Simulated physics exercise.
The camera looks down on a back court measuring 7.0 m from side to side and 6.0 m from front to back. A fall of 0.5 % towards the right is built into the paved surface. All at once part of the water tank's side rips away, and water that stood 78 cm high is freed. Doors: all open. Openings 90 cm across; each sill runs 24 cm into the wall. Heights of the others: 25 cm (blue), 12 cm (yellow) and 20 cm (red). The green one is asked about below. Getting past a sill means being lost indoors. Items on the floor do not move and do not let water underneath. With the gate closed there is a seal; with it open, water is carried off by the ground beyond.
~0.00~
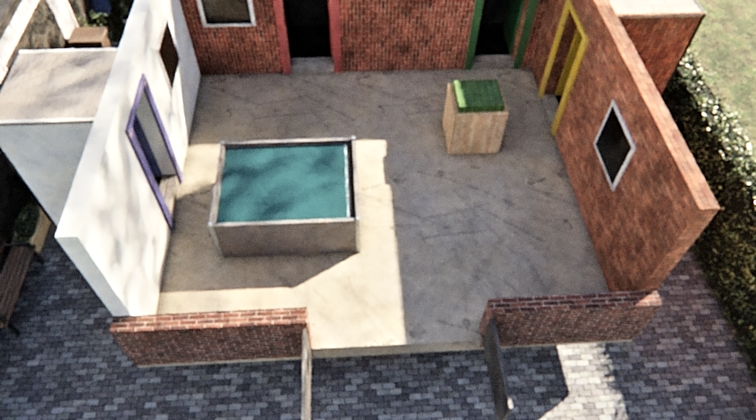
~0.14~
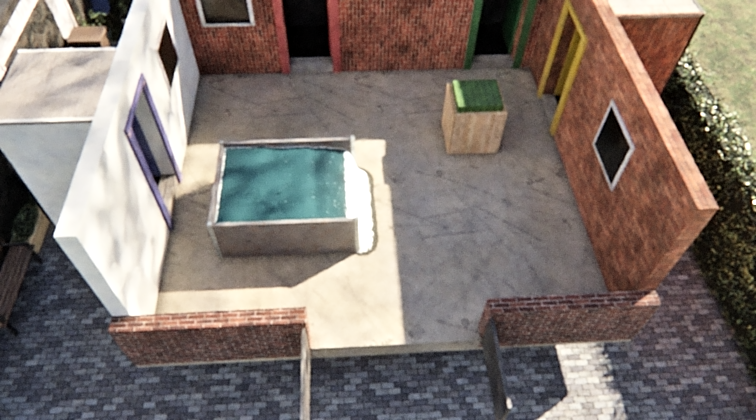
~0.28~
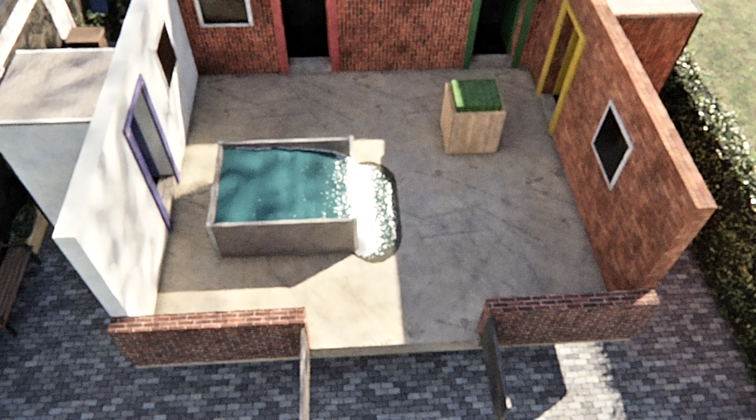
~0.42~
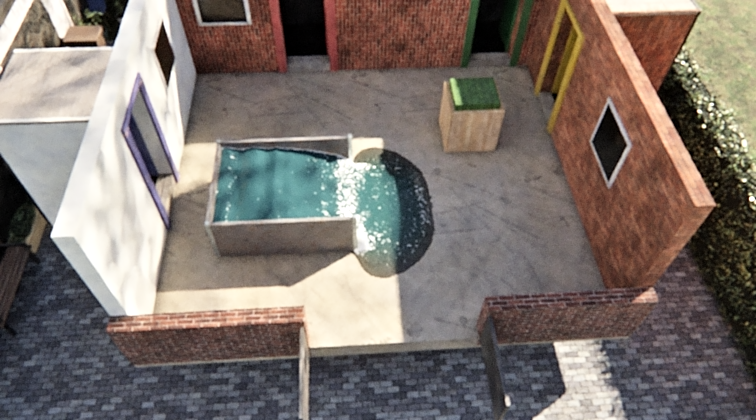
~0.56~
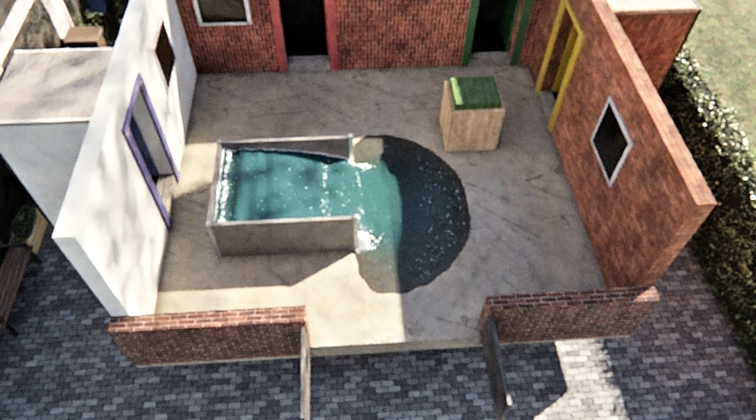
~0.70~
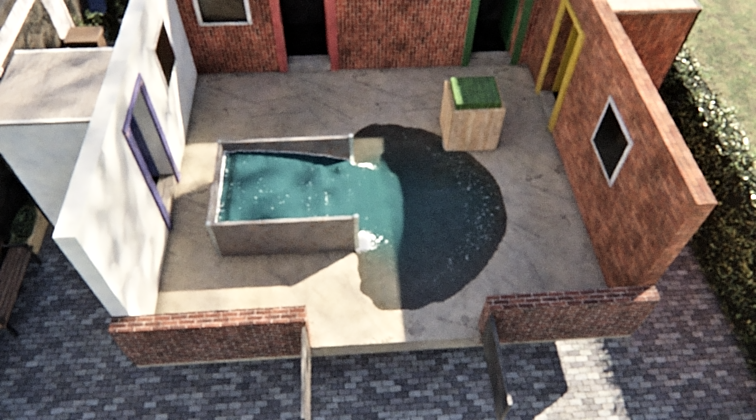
Teal water bursting from the right side of a raised tank in a brick-walled courtyard, spreading in a dark, widening pool across the paving.
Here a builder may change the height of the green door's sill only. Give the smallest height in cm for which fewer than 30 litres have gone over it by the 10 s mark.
About 15 cm.
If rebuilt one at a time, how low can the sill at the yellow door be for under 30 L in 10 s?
At yellow, about 8.0 cm.
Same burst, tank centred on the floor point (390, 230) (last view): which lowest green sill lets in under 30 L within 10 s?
Roughly 22 cm is needed.
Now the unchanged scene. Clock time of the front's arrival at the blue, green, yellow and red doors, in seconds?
Blue 8.5 s, green 2.2 s, yellow 1.6 s, red 3.2 s.
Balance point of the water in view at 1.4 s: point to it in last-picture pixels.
Centre of mass: About (370, 206) px.
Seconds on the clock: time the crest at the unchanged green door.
At roughly 3.2 s.
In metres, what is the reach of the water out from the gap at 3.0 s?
Near 5.2 metres, give or take.
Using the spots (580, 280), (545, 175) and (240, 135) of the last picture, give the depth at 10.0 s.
I'd read roughly 7, 7 and 7 cm there.
After 1.4 s water covers 35 % of the floor, deepest (30 cm) near (364, 221); it has not reached the green door.
After 3.0 s water covers 50 % of the floor, deepest (34 cm) near (581, 237); 22 cm at the green door, 1 litre in over its 16 cm sill.
After 10.0 s water covers 100 % of the floor, deepest (12 cm) near (213, 237); 7 cm at the green door, 24 litres in over its 16 cm sill.
At the green door as built, the water arrived by 2.3 s and peaked near 22 cm at 3.2 s.
Run again over the same 10 s with other heights there, 63 litres in over 12.5 cm, 17 litres over 17 cm. The limit of 30 litres is kept from about 15 cm up.
